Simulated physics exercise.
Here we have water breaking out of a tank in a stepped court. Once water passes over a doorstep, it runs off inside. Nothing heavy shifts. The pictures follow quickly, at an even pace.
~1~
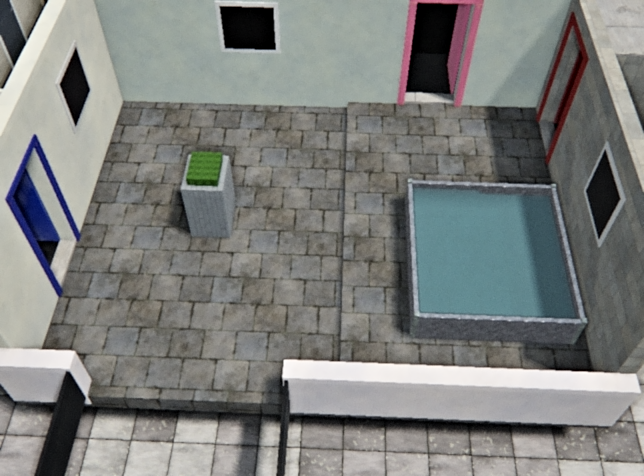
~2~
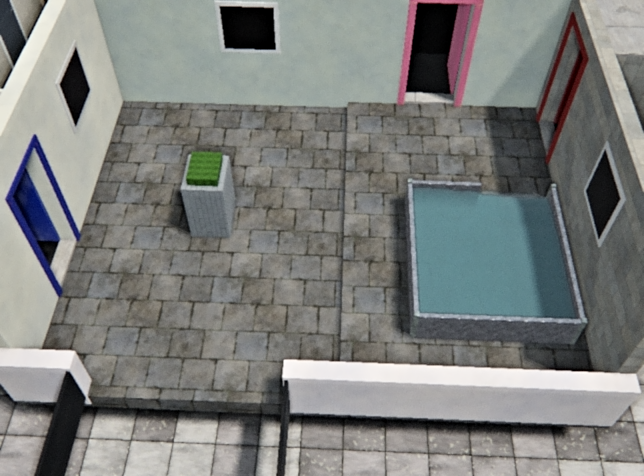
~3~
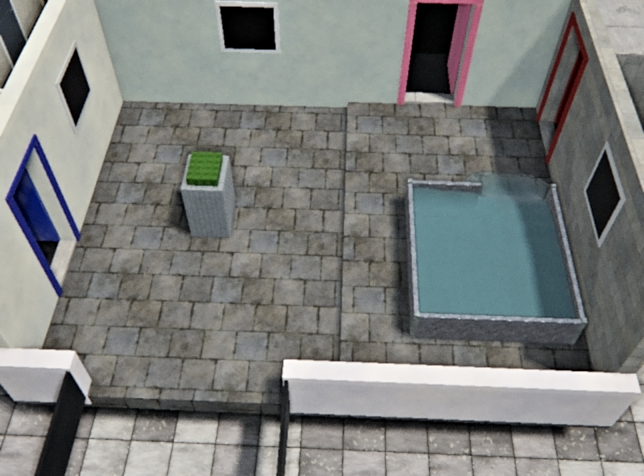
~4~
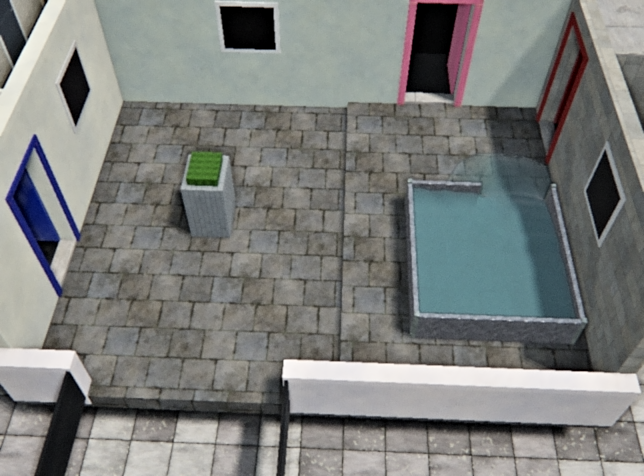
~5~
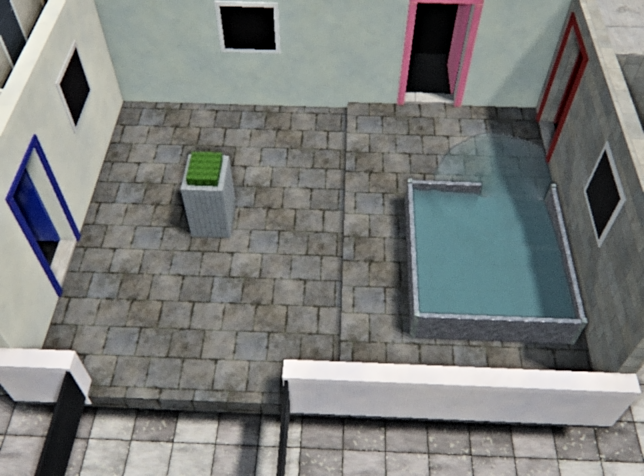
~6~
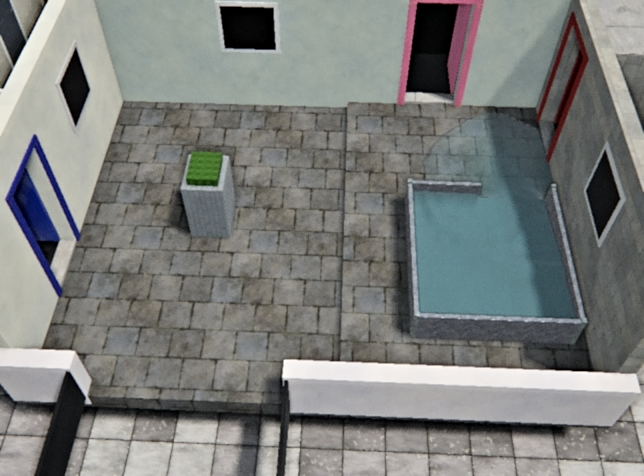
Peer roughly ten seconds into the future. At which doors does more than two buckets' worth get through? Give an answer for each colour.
The red door will let through over two buckets, the pink door will let through over two buckets, the blue door will let through no more than two buckets.
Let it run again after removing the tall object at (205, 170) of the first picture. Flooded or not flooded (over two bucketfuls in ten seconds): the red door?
Simply put, red clears the line.
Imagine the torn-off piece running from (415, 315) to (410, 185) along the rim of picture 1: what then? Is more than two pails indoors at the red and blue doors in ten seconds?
I'd expect the red one to stay beneath the mark and the blue one to get past the mark.
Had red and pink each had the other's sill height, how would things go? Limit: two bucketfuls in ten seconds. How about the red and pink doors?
The red door exceeds the limit and the pink door exceeds the limit.
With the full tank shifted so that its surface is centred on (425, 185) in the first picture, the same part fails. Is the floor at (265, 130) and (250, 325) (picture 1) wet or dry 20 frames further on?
Soaked, spared.
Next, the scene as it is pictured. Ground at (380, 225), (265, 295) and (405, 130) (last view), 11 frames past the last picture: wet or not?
Result, in order: Unflooded / unflooded / waterlogged.
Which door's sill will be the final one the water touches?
Observed: The blue door.
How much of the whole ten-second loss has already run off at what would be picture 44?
By then, close to 65 % of it.
A moment on, water covers 15 % of the floor; the red door under two buckets in, the pink door wet at the sill, nothing in, the blue door not reached.
Next, water covers 15 % of the floor; the red door over two buckets in, the pink door under two buckets in, the blue door not reached.
Then, water covers 30 % of the floor; the red door far over two buckets in, the pink door over two buckets in, the blue door not reached.
Later, water covers 55 % of the floor; the red door far over two buckets in, the pink door far over two buckets in, the blue door wet at the sill, nothing in.
In the end, water covers 80 % of the floor; the red door far over two buckets in, the pink door far over two buckets in, the blue door wet at the sill, nothing in.
